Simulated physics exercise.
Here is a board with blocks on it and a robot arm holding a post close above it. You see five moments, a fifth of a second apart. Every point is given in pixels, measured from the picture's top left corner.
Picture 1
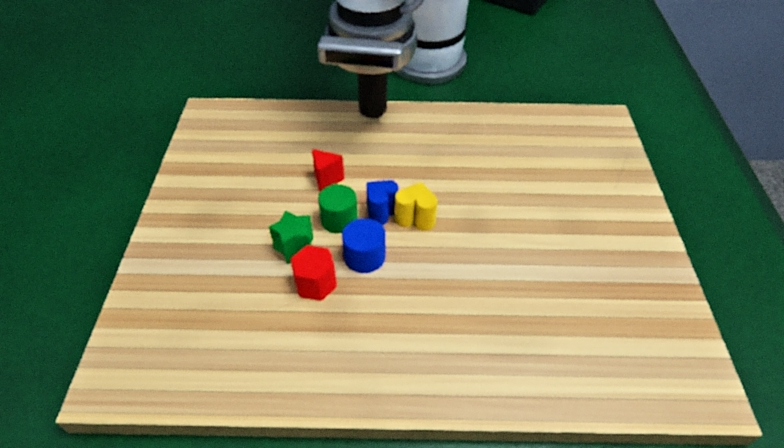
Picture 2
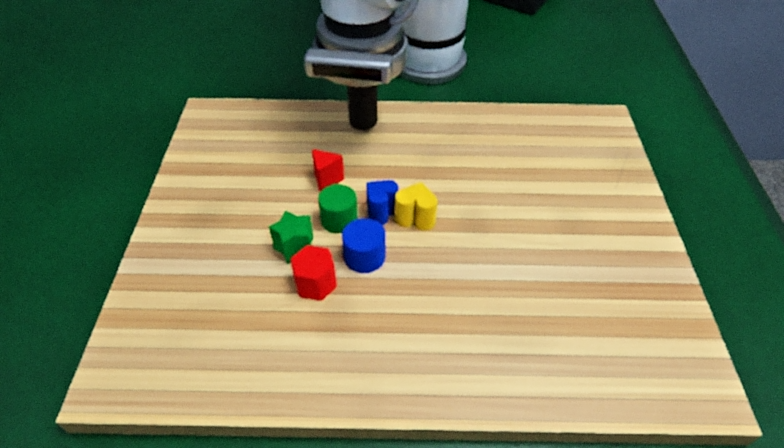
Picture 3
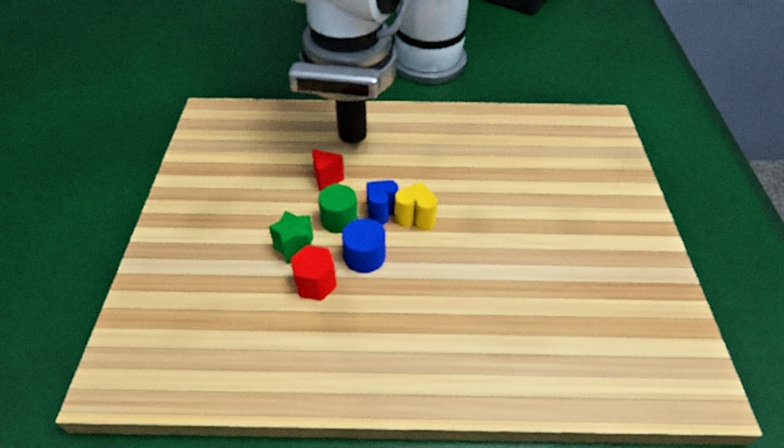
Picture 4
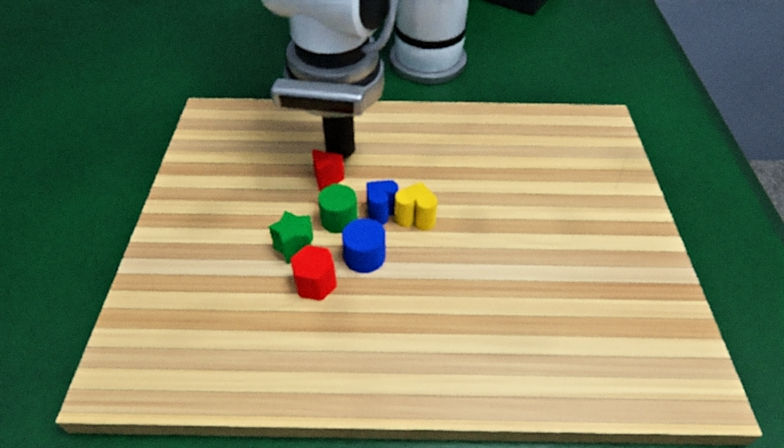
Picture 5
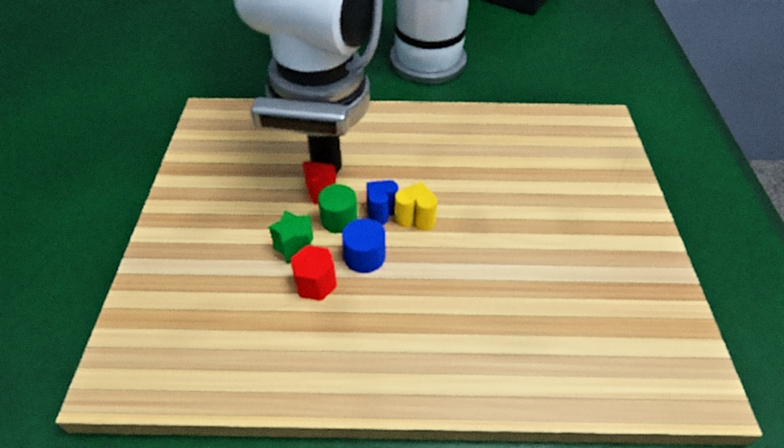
The robot arm moves down and left over the board and nudges the red triangular block.
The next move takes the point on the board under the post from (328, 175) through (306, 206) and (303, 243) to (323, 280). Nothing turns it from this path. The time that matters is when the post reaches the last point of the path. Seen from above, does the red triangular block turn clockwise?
That would be a yes.
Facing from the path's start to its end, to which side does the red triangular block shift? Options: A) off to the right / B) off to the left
Choice A: Off to the right.
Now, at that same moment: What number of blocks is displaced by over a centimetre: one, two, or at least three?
It moves three or more blocks.
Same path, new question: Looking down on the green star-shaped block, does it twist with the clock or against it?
Looking from above, the answer is counterclockwise.
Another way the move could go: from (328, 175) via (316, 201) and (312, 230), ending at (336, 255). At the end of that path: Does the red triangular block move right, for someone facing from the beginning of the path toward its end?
Yes
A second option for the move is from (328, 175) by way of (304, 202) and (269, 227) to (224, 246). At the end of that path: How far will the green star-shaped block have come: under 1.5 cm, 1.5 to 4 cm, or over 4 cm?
It travels between 1.5 and 4 cm.
The first path, step by step. One third of the way, post (304, 197); green star-shaped block (289, 229), turned 15° anticlockwise; red triangular block (292, 202).
Two thirds of the way, post (301, 235); green star-shaped block (275, 257), turned 55° anticlockwise; red triangular block (269, 230), turned 40° clockwise.
At the end, post (322, 272); green star-shaped block (274, 262), turned 40° anticlockwise; red six-sided block (323, 292), turned 15° clockwise; red triangular block (268, 231), turned 50° clockwise; green disc not moved.
